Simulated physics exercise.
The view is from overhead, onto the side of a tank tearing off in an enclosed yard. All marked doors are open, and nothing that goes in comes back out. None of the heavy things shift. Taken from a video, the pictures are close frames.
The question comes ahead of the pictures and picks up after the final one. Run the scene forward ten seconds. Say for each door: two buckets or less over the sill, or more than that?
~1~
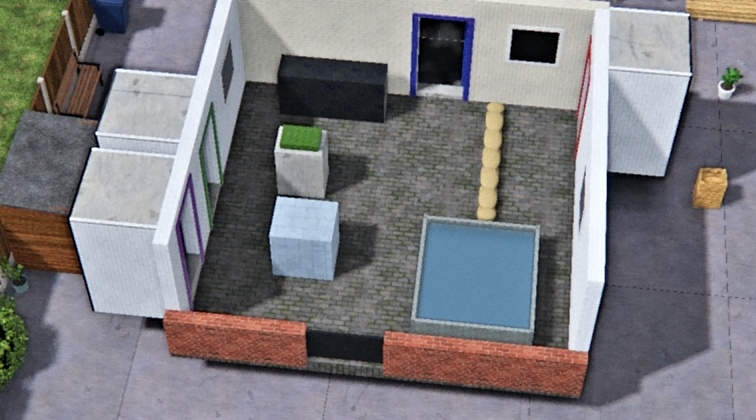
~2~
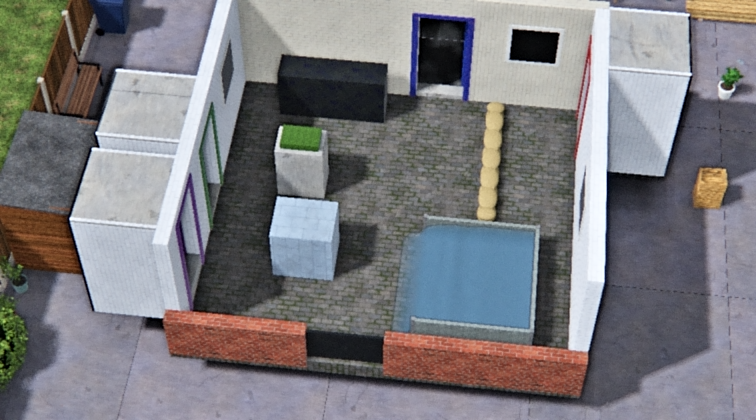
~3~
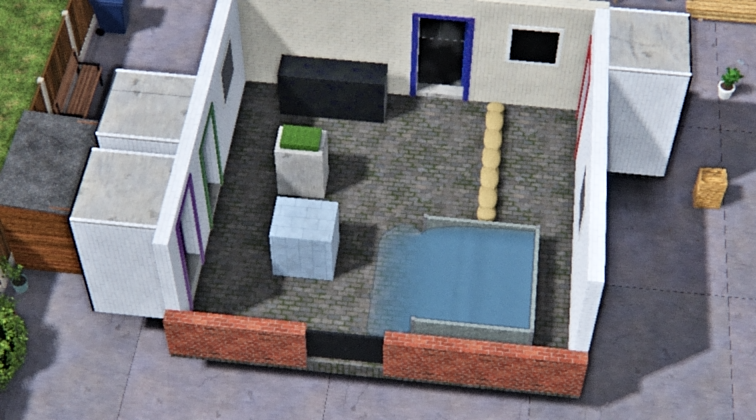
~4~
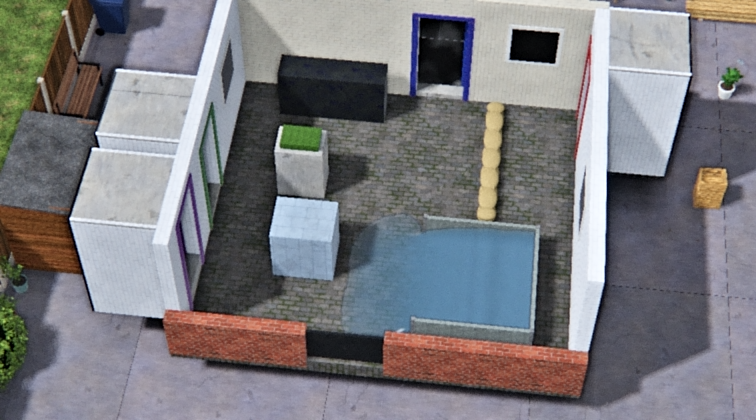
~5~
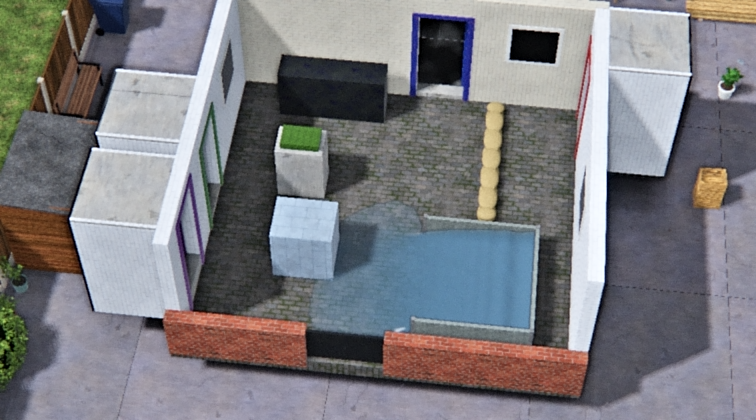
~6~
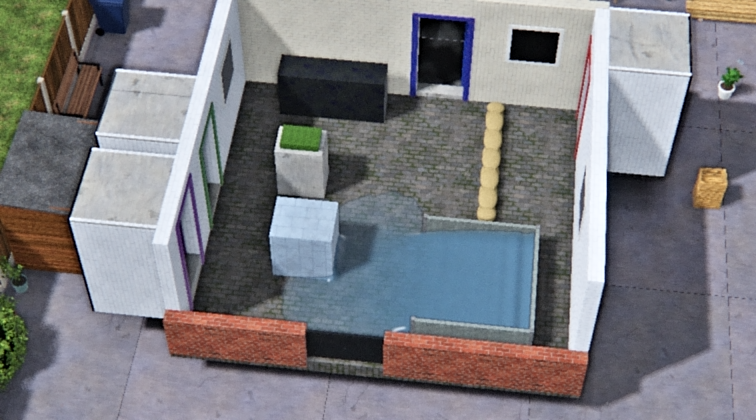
One by one: Purple door: Within the cap; red door: Within the cap; blue door: Within the cap; green door: Over the cap.
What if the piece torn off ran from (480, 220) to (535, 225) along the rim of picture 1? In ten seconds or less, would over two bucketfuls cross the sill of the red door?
The red door ends up above.
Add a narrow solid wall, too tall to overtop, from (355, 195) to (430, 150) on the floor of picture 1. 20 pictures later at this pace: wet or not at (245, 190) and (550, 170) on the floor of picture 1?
As listed: Under water, clear.
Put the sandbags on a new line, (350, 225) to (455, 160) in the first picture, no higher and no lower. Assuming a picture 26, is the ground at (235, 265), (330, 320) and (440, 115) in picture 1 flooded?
Going in the order you gave, that's waterlogged, then waterlogged, then left unsoaked.
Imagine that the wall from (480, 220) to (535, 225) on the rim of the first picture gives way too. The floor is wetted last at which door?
That's the one in purple.
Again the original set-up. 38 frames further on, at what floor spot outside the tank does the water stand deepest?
Answer: (279, 102).
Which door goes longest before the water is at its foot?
The door marked red.
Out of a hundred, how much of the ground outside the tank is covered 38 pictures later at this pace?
Roughly 75 %.
A moment on, water covers 30 % of the floor; the purple door wet at the sill, nothing in, the red door not reached, the blue door not reached, the green door not reached.
Next, water covers 40 % of the floor; the purple door wet at the sill, nothing in, the red door not reached, the blue door not reached, the green door under two buckets in.
Then, water covers 60 % of the floor; the purple door wet at the sill, nothing in, the red door not reached, the blue door wet at the sill, nothing in, the green door over two buckets in.
Later, water covers 75 % of the floor; the purple door wet at the sill, nothing in, the red door wet at the sill, nothing in, the blue door wet at the sill, nothing in, the green door over two buckets in.
In the end, water covers 90 % of the floor; the purple door under two buckets in, the red door wet at the sill, nothing in, the blue door wet at the sill, nothing in, the green door over two buckets in.
